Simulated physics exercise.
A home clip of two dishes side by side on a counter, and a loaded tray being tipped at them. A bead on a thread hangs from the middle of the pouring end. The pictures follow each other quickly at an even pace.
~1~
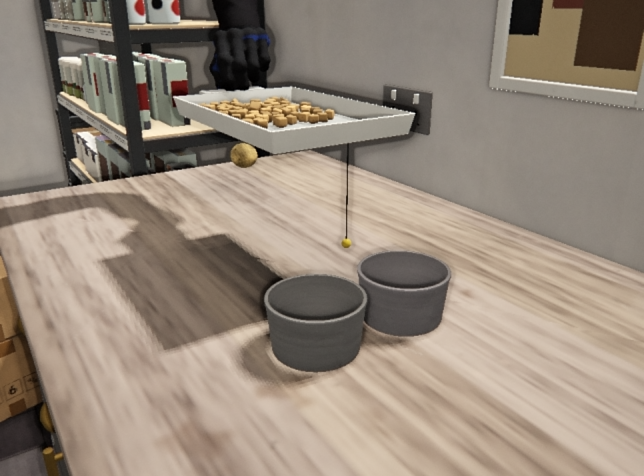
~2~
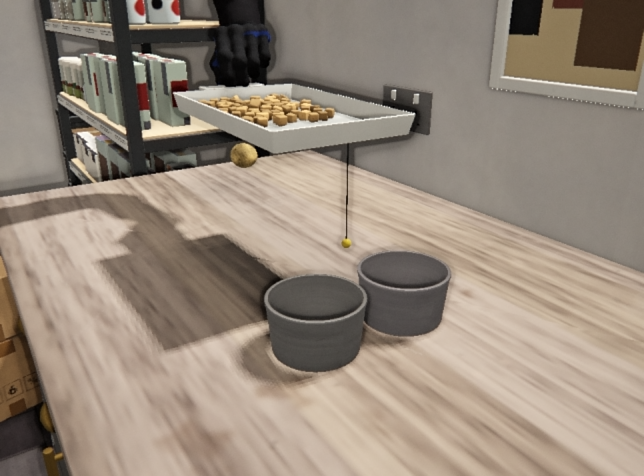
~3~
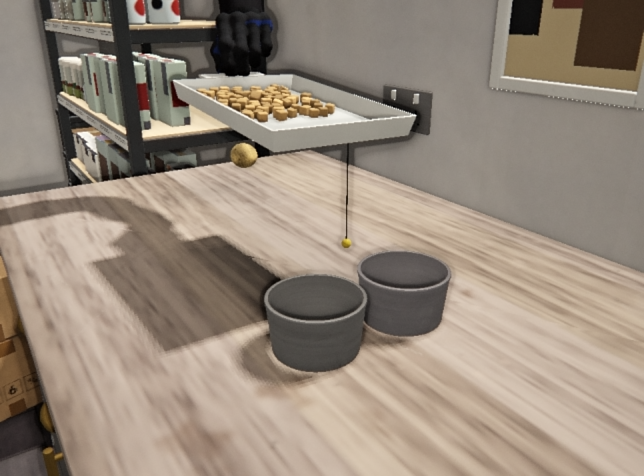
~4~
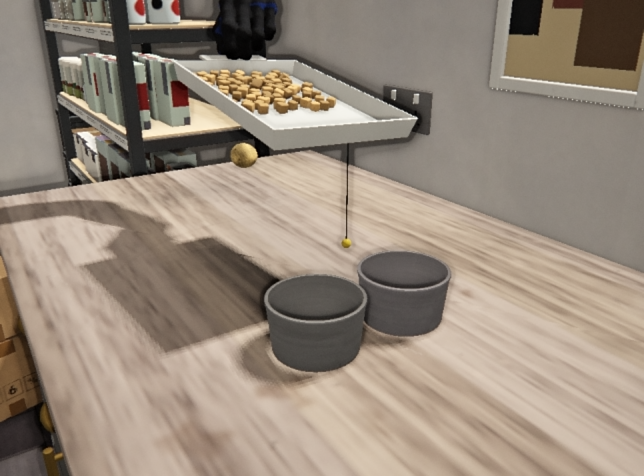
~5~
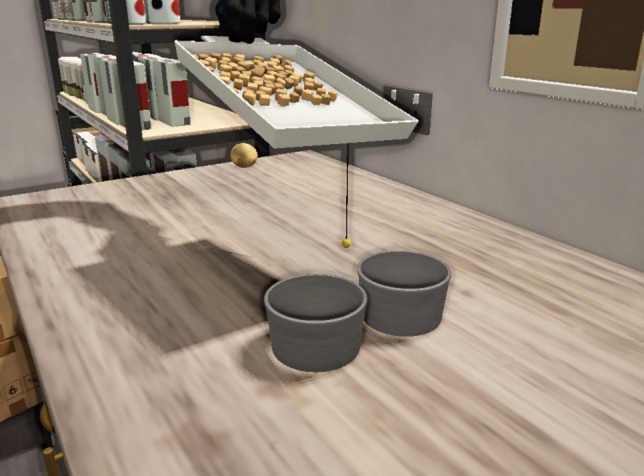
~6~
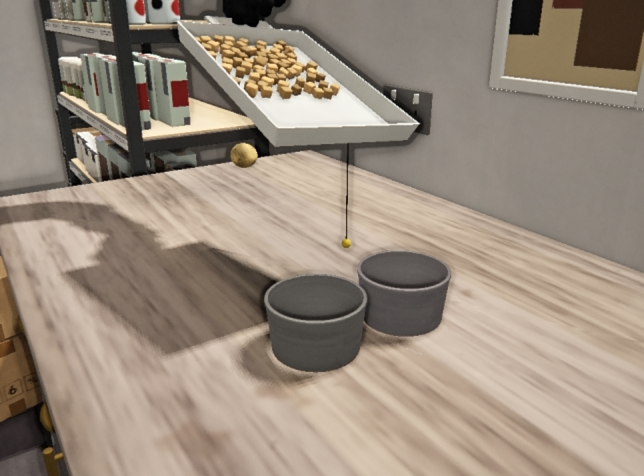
A white tray of small wooden cubes hangs level above two dark round dishes on a wooden counter, then its far end, held by a black-gloved hand, rises steadily into a clear tilt while the cubes shift slightly.
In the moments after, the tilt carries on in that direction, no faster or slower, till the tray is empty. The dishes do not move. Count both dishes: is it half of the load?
Caught overall: The larger part.
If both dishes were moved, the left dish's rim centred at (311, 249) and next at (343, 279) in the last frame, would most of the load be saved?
The first try: The smaller part. The second: More than half.
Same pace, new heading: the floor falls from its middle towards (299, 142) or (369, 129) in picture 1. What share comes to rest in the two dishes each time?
Roughly 70 per cent, and 30 per cent.
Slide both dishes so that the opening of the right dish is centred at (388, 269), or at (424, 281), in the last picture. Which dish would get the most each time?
The first try: Right. The second: The right-hand dish.
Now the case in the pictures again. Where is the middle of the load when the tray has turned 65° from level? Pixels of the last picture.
At about (372, 113).
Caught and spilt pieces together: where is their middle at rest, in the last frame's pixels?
Around (405, 303).
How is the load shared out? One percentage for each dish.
About: Left dish 0, right dish 70 per cent.
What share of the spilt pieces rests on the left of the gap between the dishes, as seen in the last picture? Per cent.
About 0 per cent.
Soon after the last picture, tray tipped steeply; nearly all on the tray; a small part in the air.
A little later, tray tipped past a quarter turn; about half on the tray; about a quarter in the right dish; about a quarter outside both; a small part in the air.
Later still, tray tipped past a quarter turn; a stray few in the left dish; about two thirds in the right dish; about a third outside both.
At rest, tray tipped past a quarter turn; a stray few in the left dish; about two thirds in the right dish; about a third outside both.
